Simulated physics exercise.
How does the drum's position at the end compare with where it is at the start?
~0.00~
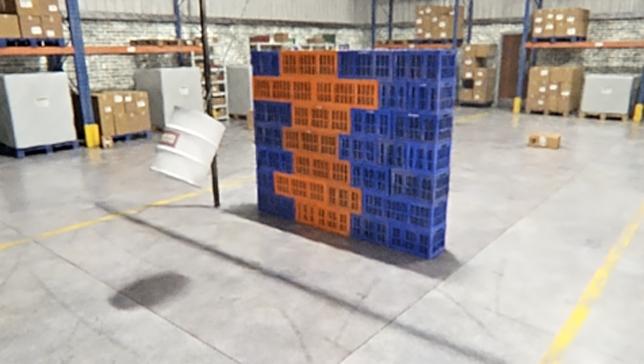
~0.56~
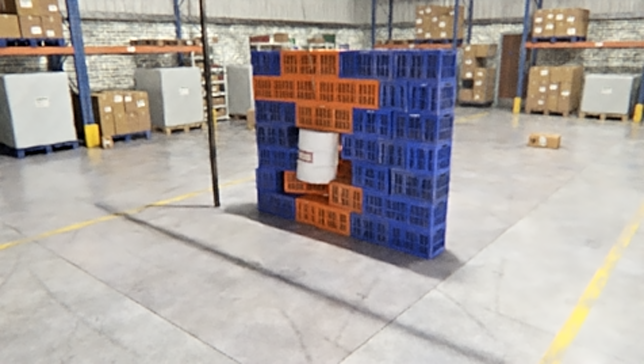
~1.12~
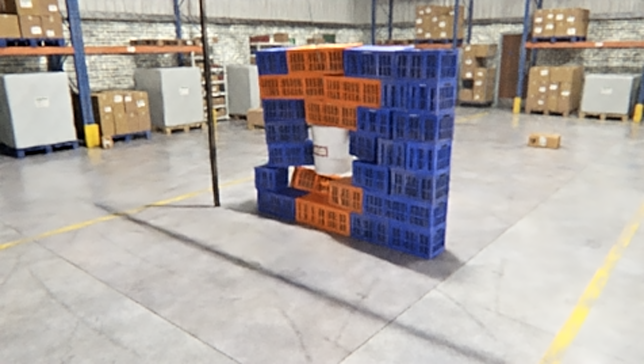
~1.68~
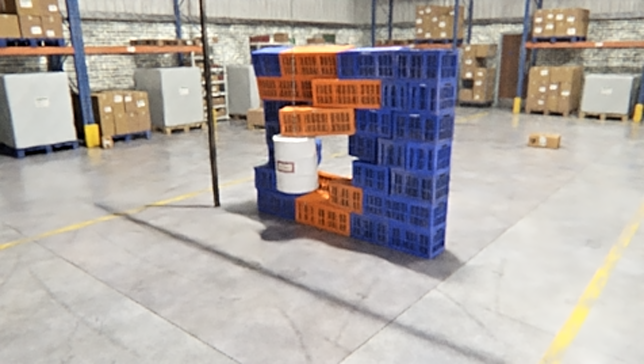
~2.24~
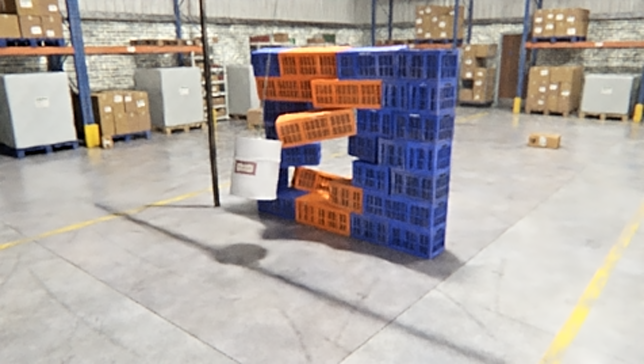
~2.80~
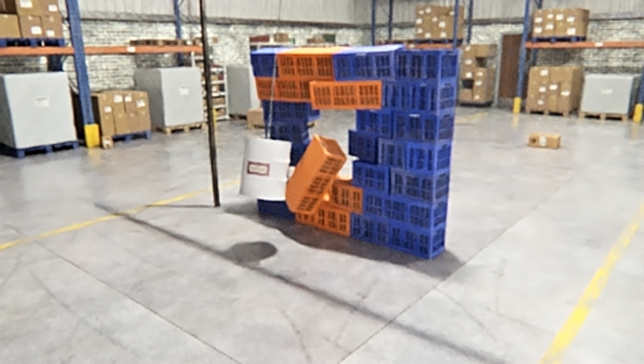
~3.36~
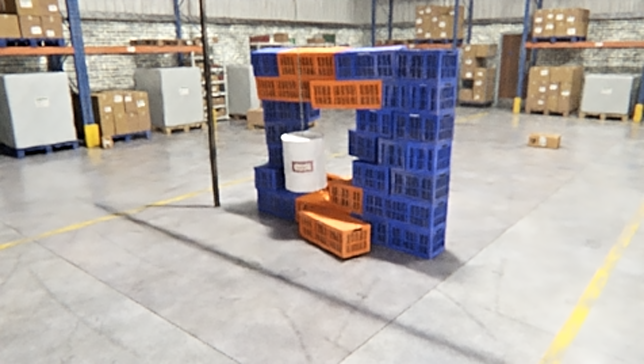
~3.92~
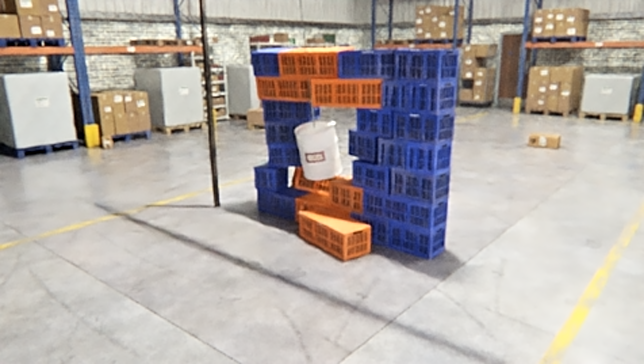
At the start the drum is out to the left of the crate wall, beside the dark pole. By the end it is further right, in the gap in the wall.
